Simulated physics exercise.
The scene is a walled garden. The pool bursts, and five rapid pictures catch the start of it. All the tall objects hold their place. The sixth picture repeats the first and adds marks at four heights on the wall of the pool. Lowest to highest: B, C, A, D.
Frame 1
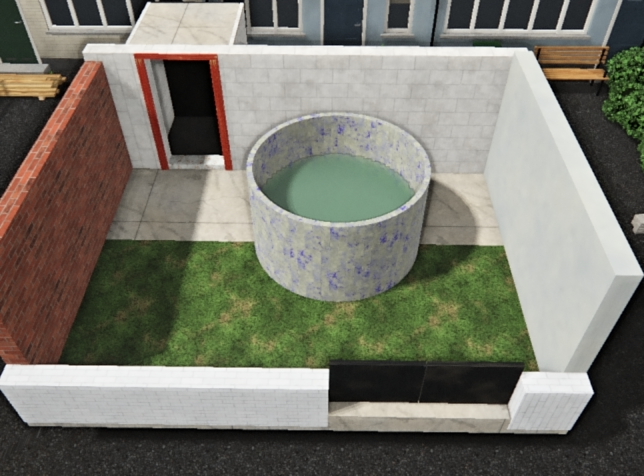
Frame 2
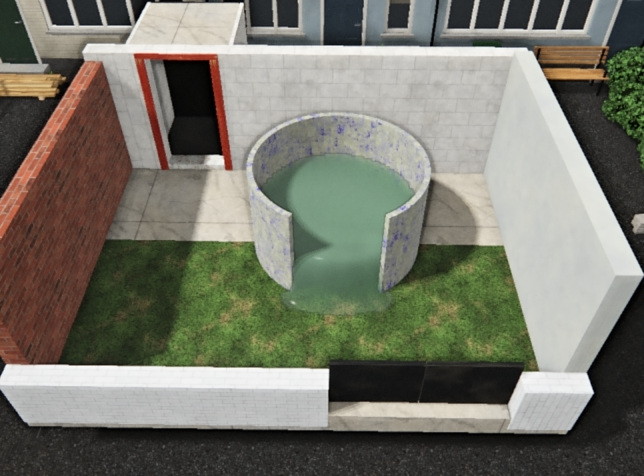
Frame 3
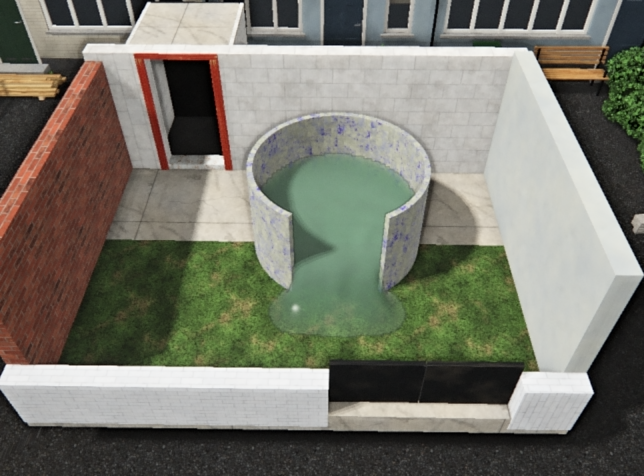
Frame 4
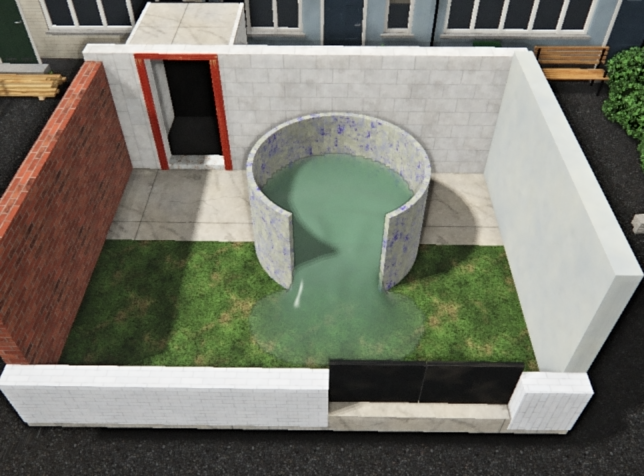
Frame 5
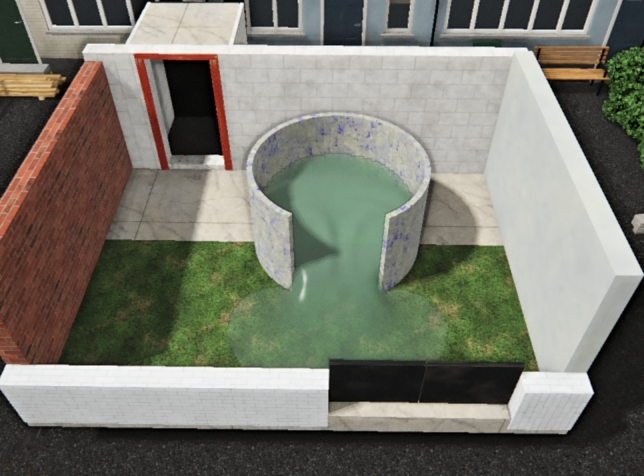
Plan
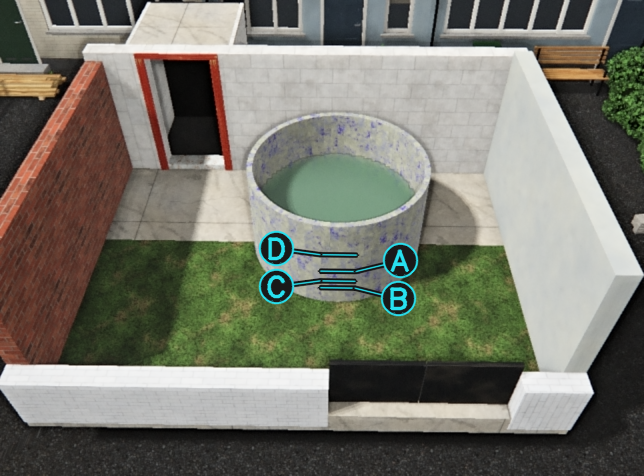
Greenish water poured out of a round stone pool in a walled garden after a gap opened in its front, spreading across the grass in a widening puddle while everything else stayed still.
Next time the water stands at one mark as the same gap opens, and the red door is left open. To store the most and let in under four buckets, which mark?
It is A.
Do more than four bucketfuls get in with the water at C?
No, not at all.
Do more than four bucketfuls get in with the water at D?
Yes, it does.
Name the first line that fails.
D it is.
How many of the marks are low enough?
Three.
On the marked copy, A at (338, 271); B at (337, 287); C at (337, 281); D at (338, 254); from the bottom up B, C, A, D.
Choosing A, a bucket or two gets in.
Choosing B, nothing gets over.
Choosing C, nothing gets over.
Choosing D, about 14 bucketfuls get in.
